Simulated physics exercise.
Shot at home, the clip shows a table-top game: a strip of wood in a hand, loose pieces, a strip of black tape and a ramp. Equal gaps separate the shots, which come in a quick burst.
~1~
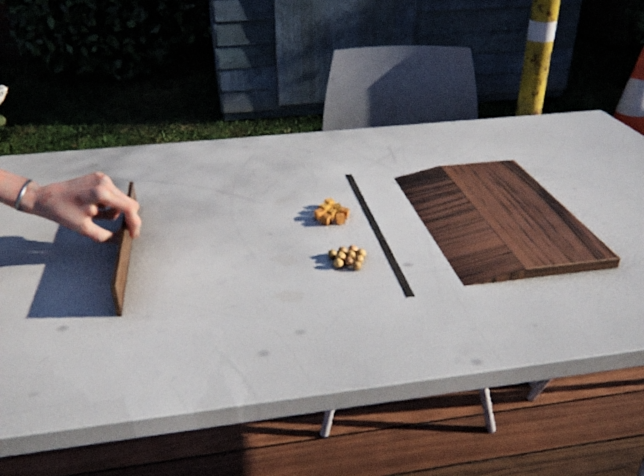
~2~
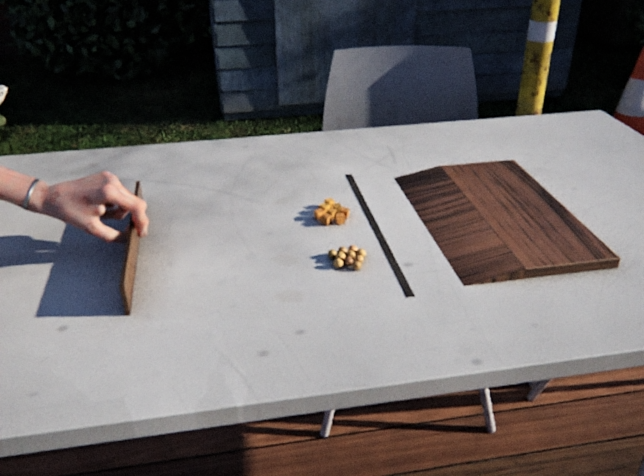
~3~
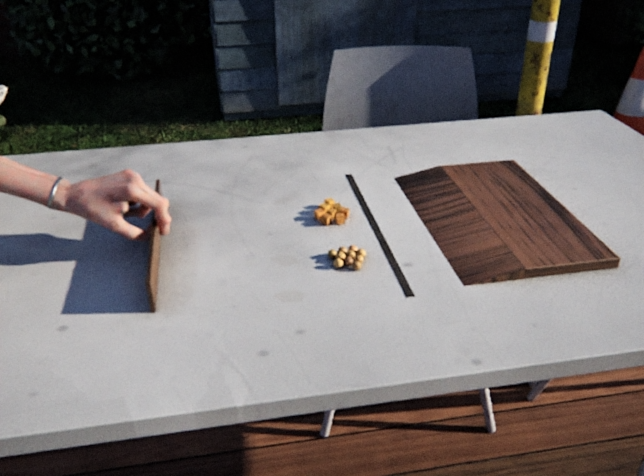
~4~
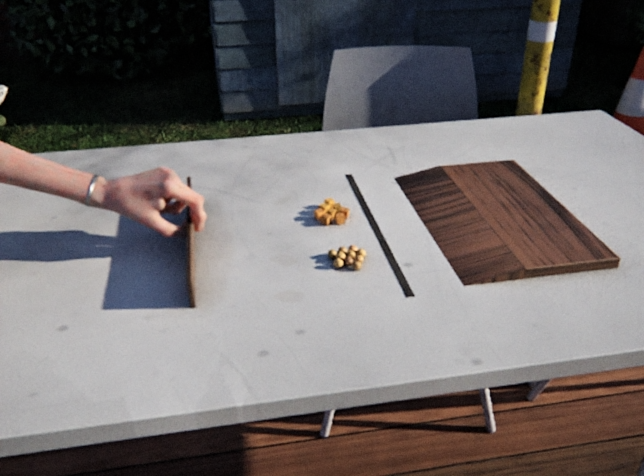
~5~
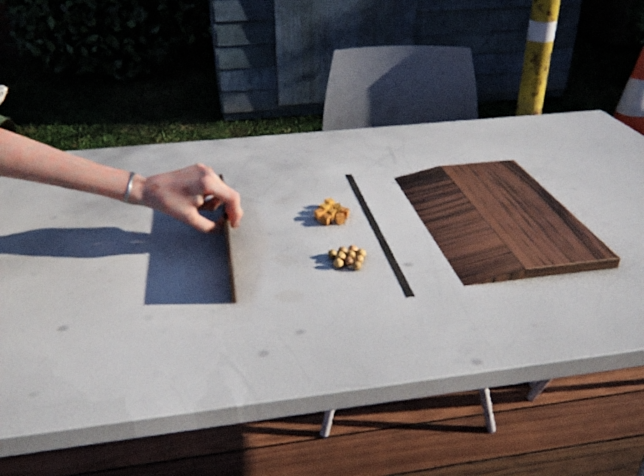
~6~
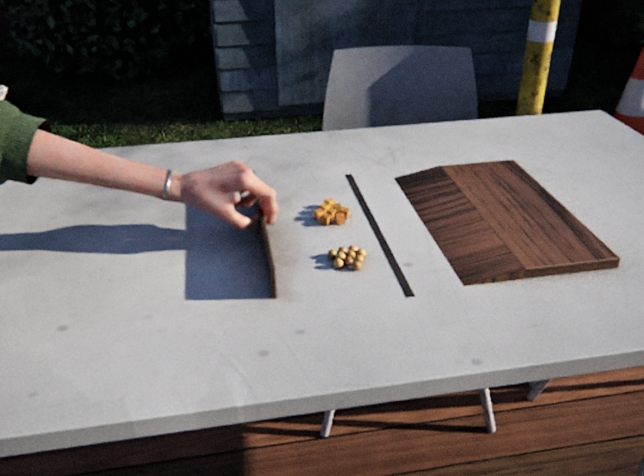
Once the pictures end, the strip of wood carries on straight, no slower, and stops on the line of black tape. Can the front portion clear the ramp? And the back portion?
Front portion: At least some up; Back portion: None on top.
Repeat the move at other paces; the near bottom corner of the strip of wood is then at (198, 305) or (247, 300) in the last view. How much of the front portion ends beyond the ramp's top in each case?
Around 0 per cent first, then around 90 per cent.
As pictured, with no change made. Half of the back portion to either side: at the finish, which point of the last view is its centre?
The centre settles at about (416, 207).
Then, 0.12 s on from there, strip of wood still moving, near (334, 207); front portion the whole lot short of the ramp; back portion the whole lot short of the ramp.
Then, 0.25 s on from there, strip of wood stopped at the black tape; front portion near a quarter on the ramp, the bulk short of the ramp; back portion the whole lot short of the ramp.
Then, 0.53 s on from there, strip of wood stopped at the black tape; front portion the whole lot past the top; back portion near half on the ramp, near half short of the ramp.
In the end, strip of wood stopped at the black tape; front portion the whole lot past the top; back portion none at all past the top, near a third on the ramp, near two thirds short of the ramp.
